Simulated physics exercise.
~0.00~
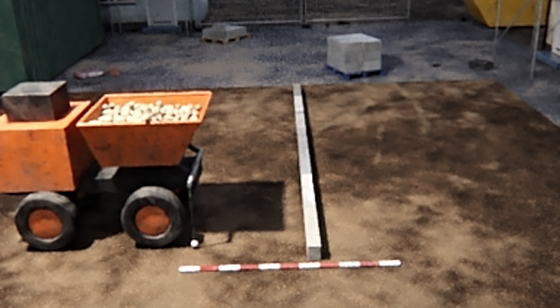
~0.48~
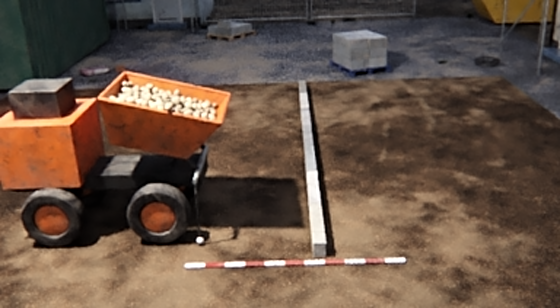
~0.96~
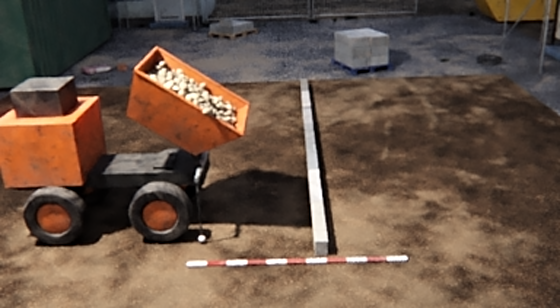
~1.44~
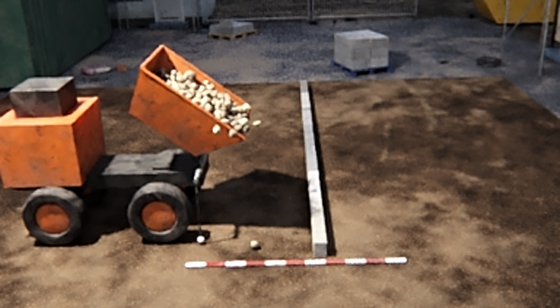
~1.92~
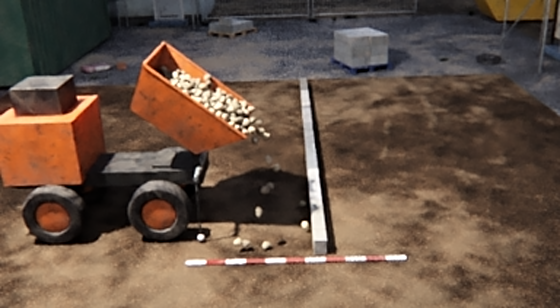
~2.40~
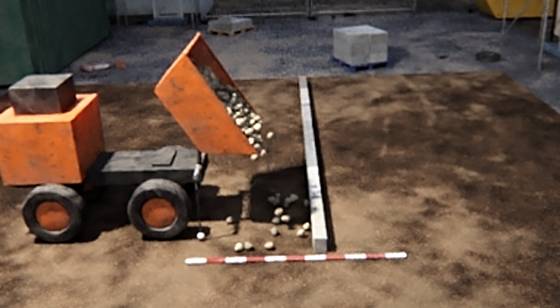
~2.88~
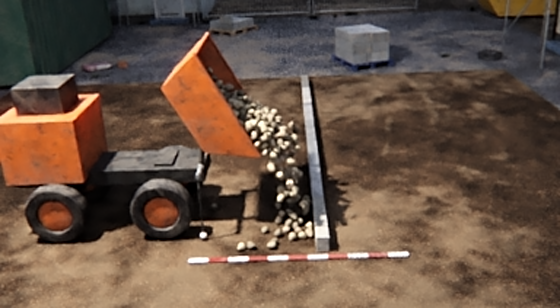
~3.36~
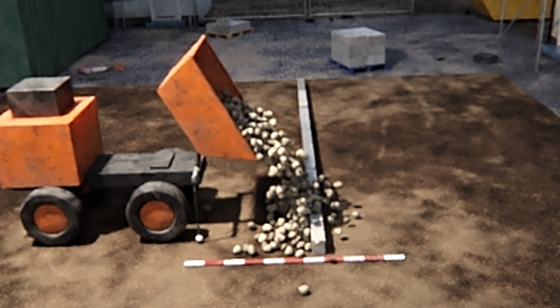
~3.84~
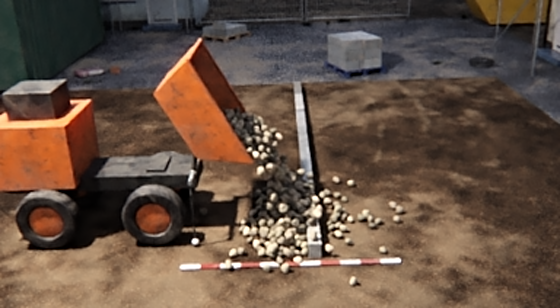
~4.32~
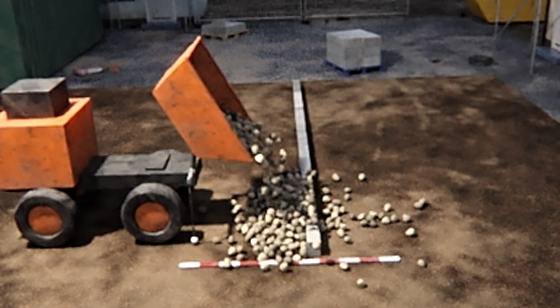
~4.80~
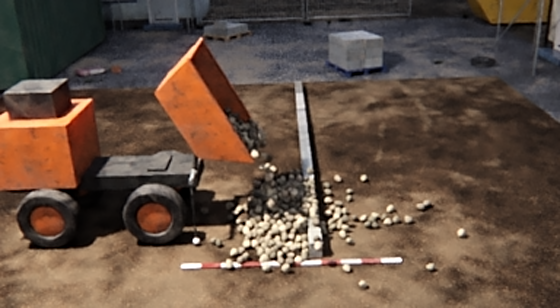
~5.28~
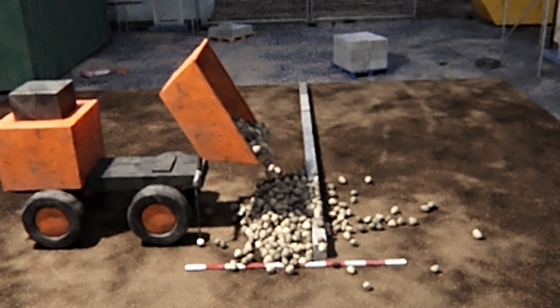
An orange dumper tipped its skip of pale round stones in two stages, letting a few drop before most poured out against the low kerb, where they settled in a heap while some spilled over and rolled right across the dirt.
